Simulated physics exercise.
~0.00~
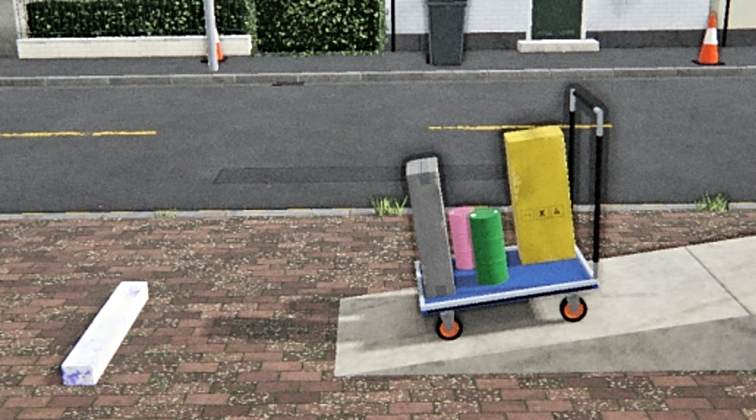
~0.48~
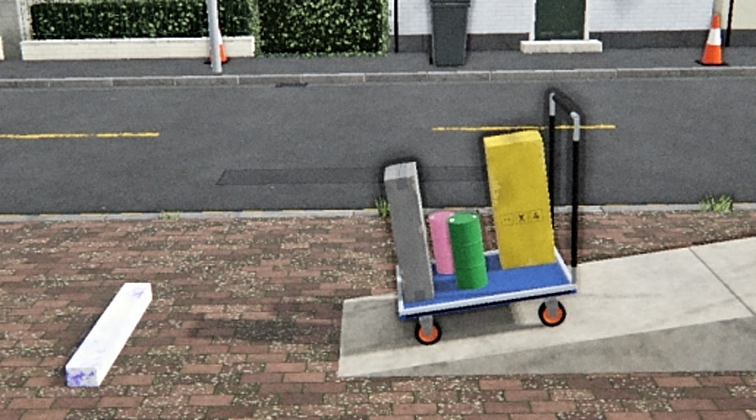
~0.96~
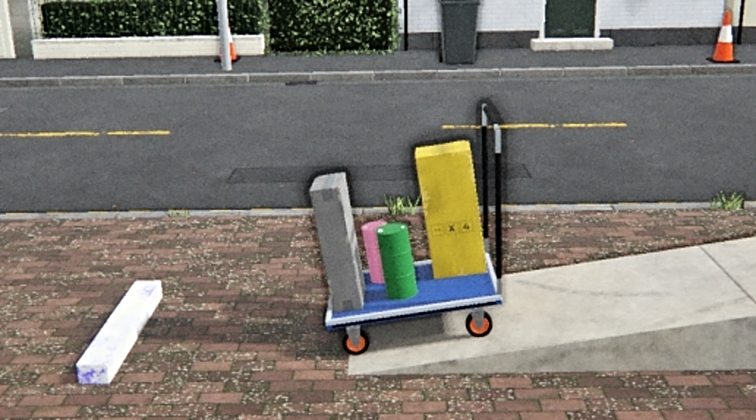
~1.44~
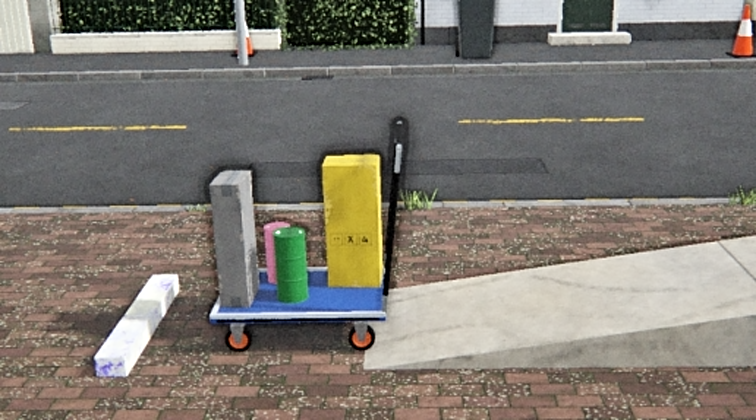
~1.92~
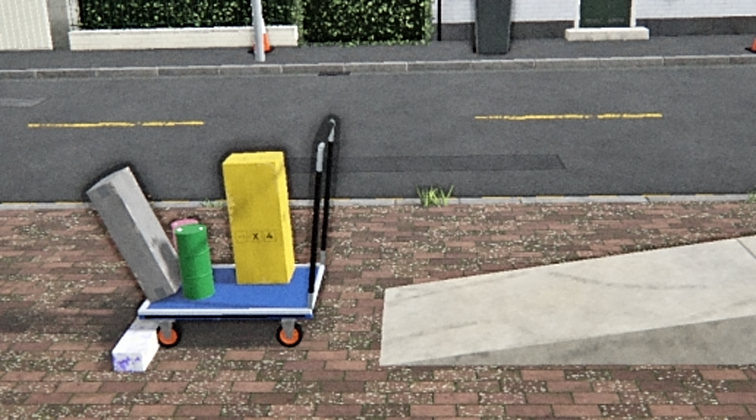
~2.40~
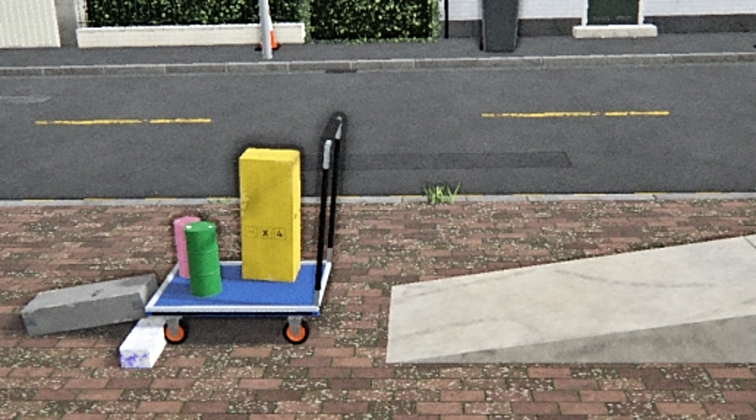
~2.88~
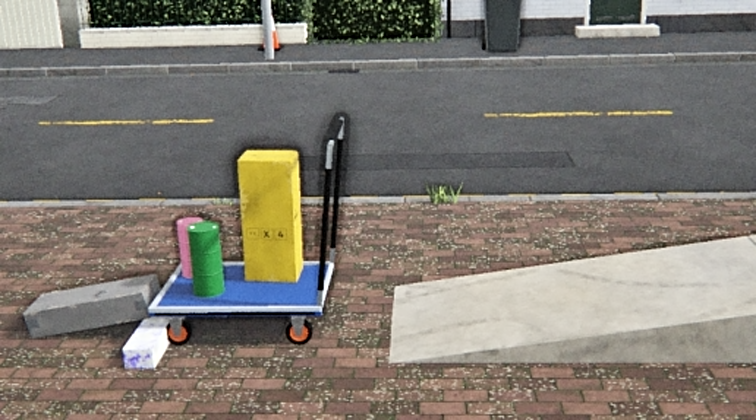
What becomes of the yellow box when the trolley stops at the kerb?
The yellow box stays on the deck and is still standing upright at the end.
